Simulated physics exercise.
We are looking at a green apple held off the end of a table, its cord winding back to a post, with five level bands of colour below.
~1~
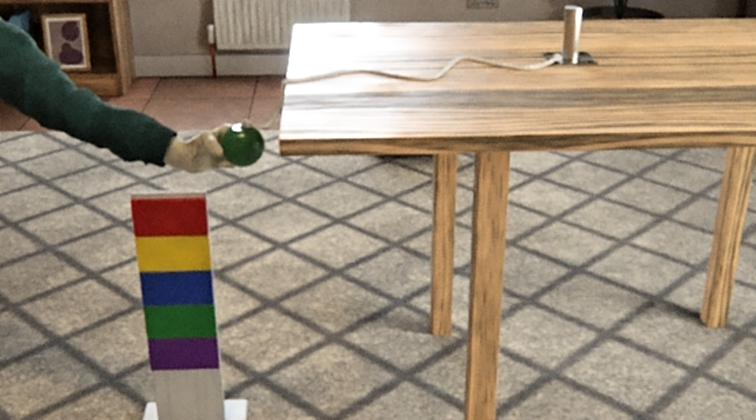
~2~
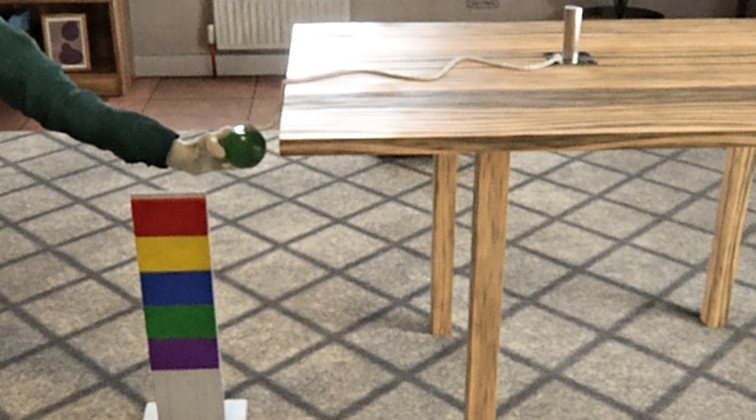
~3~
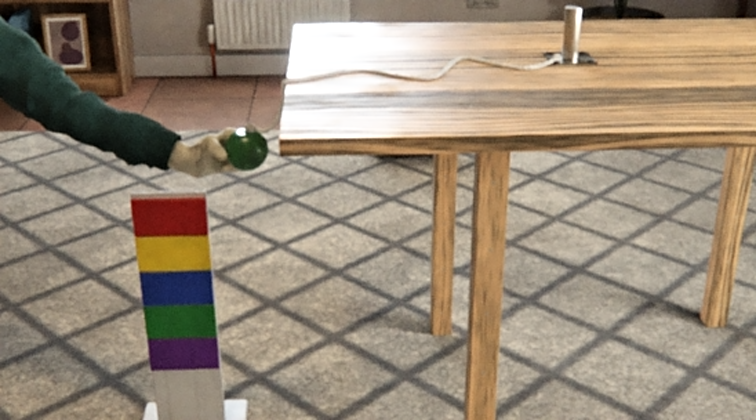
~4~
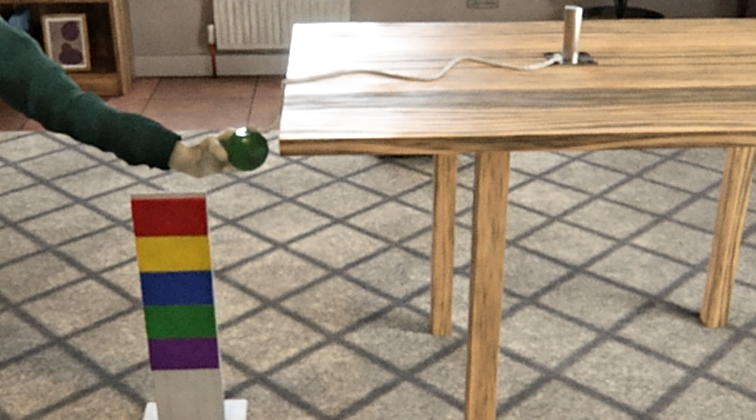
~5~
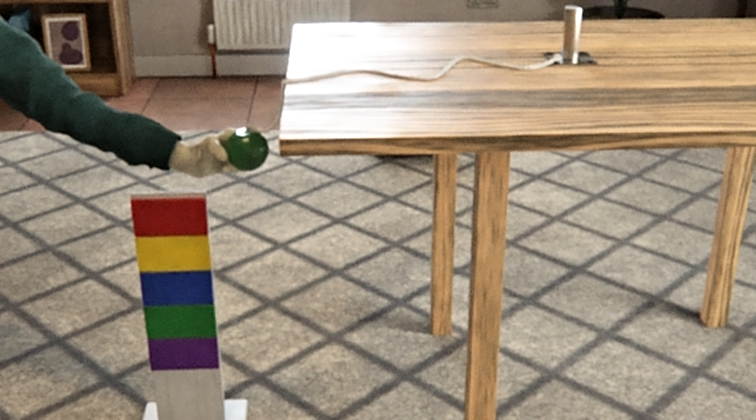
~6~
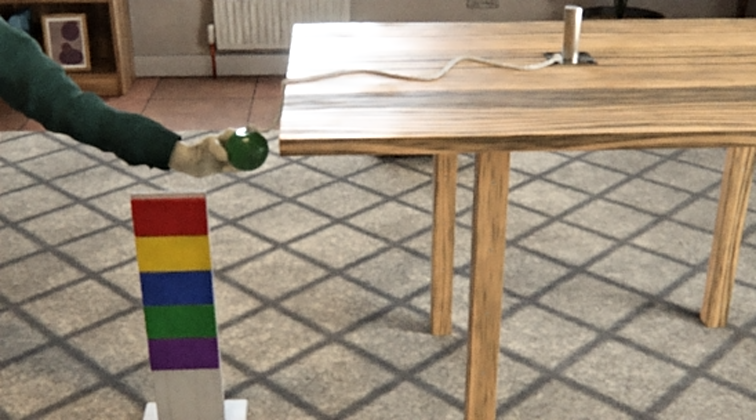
A green-sleeved arm holding a green apple almost still beside a wooden table, above a board of five coloured bands.
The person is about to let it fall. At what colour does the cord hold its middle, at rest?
Its centre hangs level with the yellow band.
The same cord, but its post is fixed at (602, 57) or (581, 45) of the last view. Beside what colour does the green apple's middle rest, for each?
In that order: Red; red.
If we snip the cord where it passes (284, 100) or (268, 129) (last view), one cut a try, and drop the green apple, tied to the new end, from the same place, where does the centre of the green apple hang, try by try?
Near (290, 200) and (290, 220).
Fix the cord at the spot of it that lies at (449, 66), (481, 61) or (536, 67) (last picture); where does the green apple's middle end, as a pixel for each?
The places are (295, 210), (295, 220) and (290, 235).
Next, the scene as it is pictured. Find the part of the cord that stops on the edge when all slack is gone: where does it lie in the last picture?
The one at (361, 71).
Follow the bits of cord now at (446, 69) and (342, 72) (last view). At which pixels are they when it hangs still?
The first at (399, 70), the second at (286, 101).
A little later, apple near (287, 224); level with red.
Next, apple near (295, 240); level with yellow.
When it is over, apple near (289, 245); level with yellow. Its middle rests at the yellow band.
